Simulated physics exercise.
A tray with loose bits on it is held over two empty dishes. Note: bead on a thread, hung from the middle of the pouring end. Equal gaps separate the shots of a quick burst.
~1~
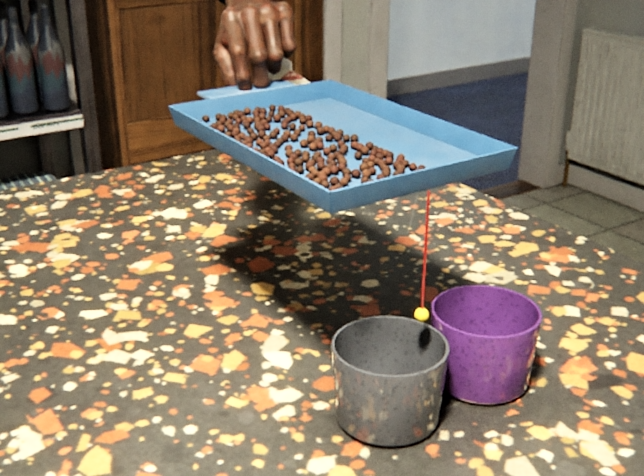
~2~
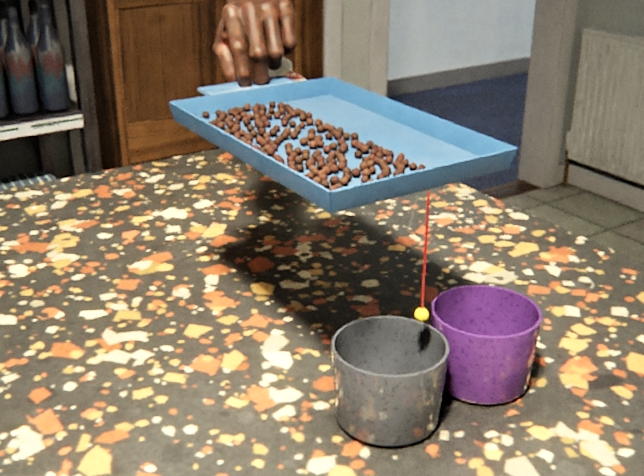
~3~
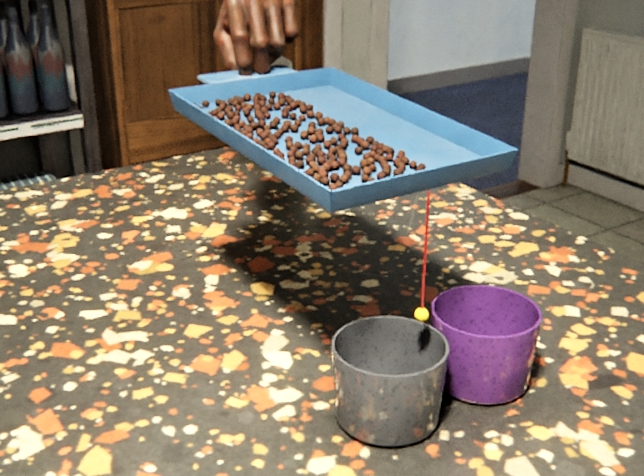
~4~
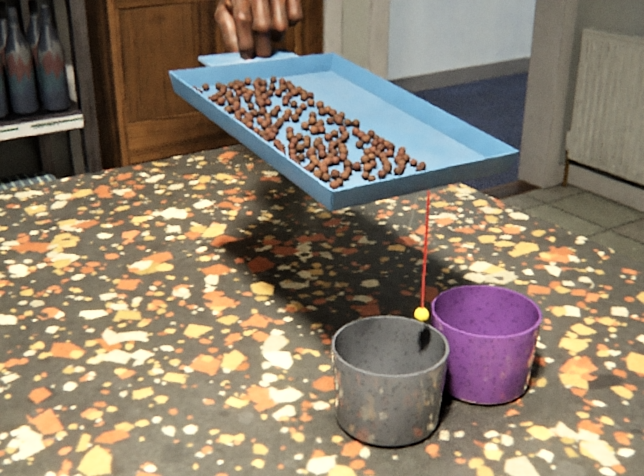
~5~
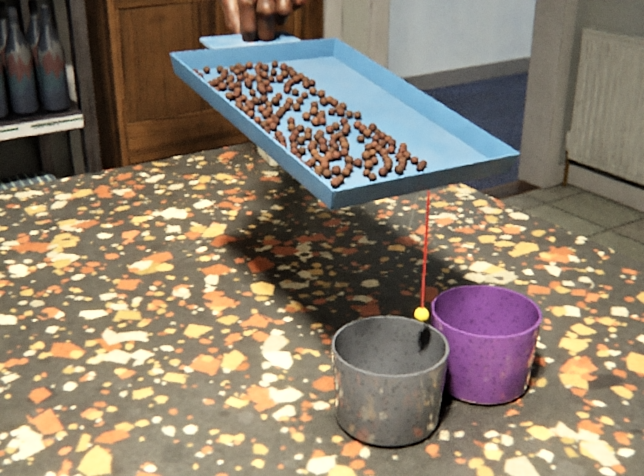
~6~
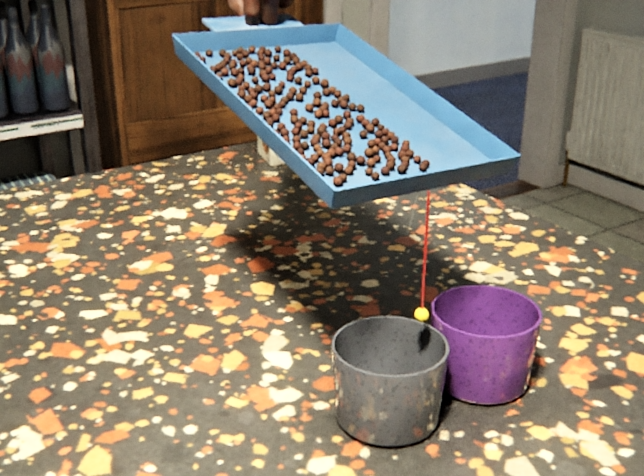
The footage shows a hand gradually raising the back of a blue tray of small brown berries above a gray dish and a purple dish, steepening its slant while the berries stay bunched along the left side.
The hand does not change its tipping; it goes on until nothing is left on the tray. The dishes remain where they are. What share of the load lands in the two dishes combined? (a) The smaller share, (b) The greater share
a.
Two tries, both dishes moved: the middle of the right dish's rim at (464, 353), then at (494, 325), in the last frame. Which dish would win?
The one at right the first time, the one at right the second.
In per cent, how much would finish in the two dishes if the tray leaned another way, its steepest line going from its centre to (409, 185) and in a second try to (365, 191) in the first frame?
I'd put it at some 10 % and then some 20 %.
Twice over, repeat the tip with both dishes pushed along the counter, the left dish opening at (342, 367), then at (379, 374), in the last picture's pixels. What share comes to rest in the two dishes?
Around 30 % followed by around 60 %.
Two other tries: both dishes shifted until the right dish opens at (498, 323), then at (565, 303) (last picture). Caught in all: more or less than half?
First shift, a majority share; second shift, a majority share.
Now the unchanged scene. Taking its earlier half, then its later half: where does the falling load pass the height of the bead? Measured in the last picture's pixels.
(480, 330) for the early half, (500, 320) for the late half.
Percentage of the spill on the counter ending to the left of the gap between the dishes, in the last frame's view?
10 per cent or thereabouts.
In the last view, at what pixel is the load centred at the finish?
(514, 421).
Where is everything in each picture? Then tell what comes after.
In the first picture, corners of the pouring end near (332, 189) and (510, 147), level; middle of the load near (304, 144), allspice berries; left dish near (425, 402); right dish near (522, 362); bead on its thread near (422, 315).
In the second picture, corners of the pouring end near (332, 189) and (510, 147), level; middle of the load near (304, 141).
In the third picture, corners of the pouring end near (333, 188) and (511, 148), tipped barely, lowest at the right corner; middle of the load near (304, 135).
In the fourth picture, corners of the pouring end near (334, 188) and (512, 150), tipped a little, lowest at the right corner; middle of the load near (305, 126).
In the fifth picture, corners of the pouring end near (335, 187) and (513, 152), tipped a little, lowest at the right corner; middle of the load near (306, 116).
In the sixth picture, corners of the pouring end near (337, 186) and (514, 154), tipped a little, lowest at the right corner; middle of the load near (309, 108); left dish near (425, 402); right dish near (522, 362).
Shortly afterwards, tray tipped steeply; all but a few on the tray; only a few outside both; a little in the air.
Next, tray tipped right over; the bulk on the tray; only a few in the left dish; only a few in the right dish; a little outside both; only a few in the air.
Some moments later, tray tipped past a quarter turn; only a few in the left dish; near a third in the right dish; near two thirds outside both.
In the end, tray tipped past a quarter turn; only a few in the left dish; near a third in the right dish; near two thirds outside both.
